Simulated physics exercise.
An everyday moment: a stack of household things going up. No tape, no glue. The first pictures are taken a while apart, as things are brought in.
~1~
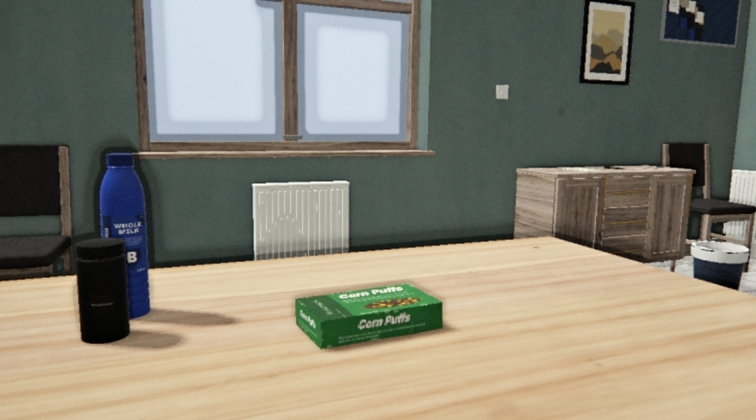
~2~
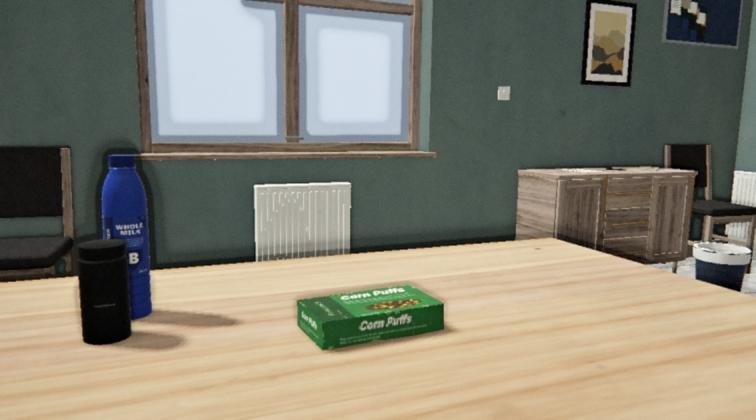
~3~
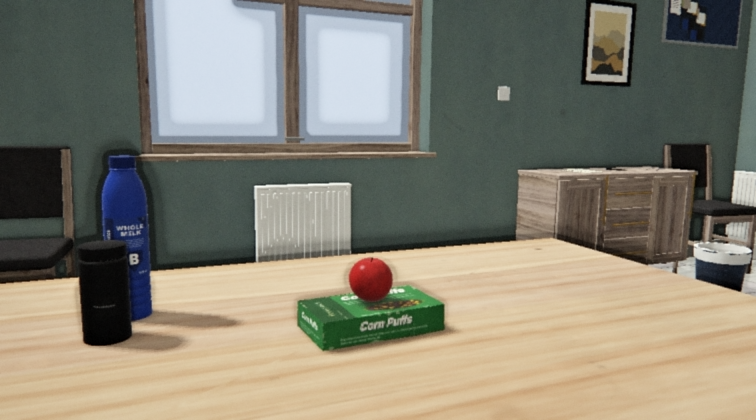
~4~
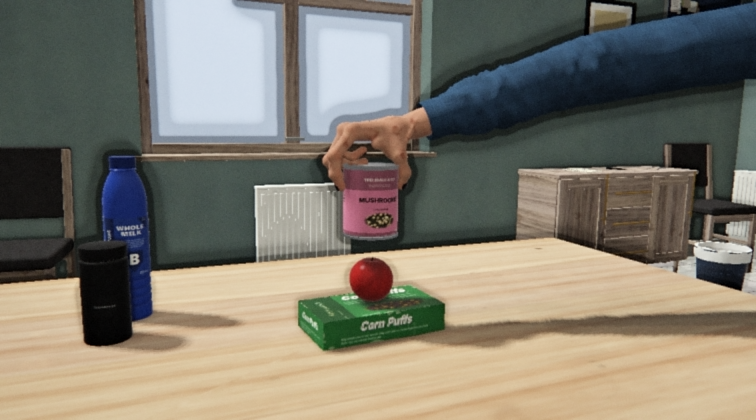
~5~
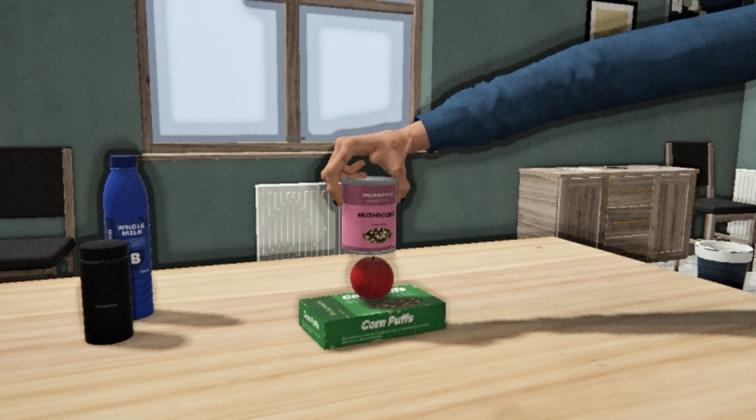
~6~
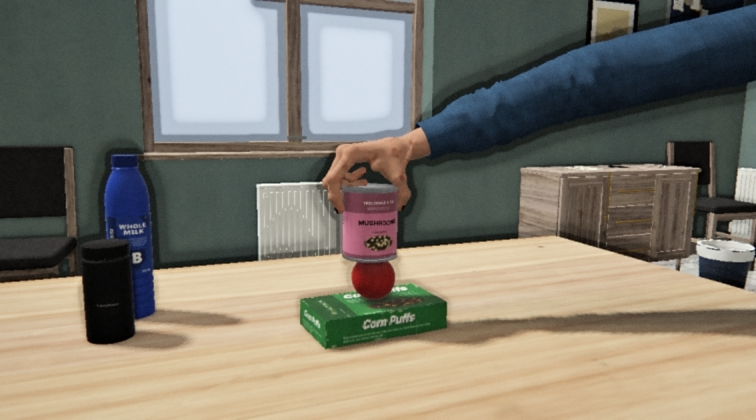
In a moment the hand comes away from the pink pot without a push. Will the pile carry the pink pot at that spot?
As it turns out, it comes apart.
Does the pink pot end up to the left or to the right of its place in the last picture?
It goes to the left.
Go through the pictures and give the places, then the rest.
In the first frame, the last thing is not in view yet; black jar (103, 290).
In the second frame, the last thing is not in view yet; blue bottle (126, 236).
In the third frame, the last thing is not in view yet; black jar (105, 292).
The fourth frame shows on its way; pink pot (371, 200); blue bottle (127, 238).
The fifth frame shows on its way; pink pot (369, 214); black jar (107, 291).
The sixth frame shows set down, still held; pink pot (370, 222); blue bottle (130, 236).
Then, 0.40 s past the last view, pink pot rocked 45° from its first pose near (344, 232).
Then, 0.60 s past the last view, pink pot now fallen.
Then, 0.70 s past the last view, things are still on the move.
Finally, fallen, pink pot; the other 4 still in place. Final places as the last picture's camera would see them, pink pot near (227, 312). The pile gives way.
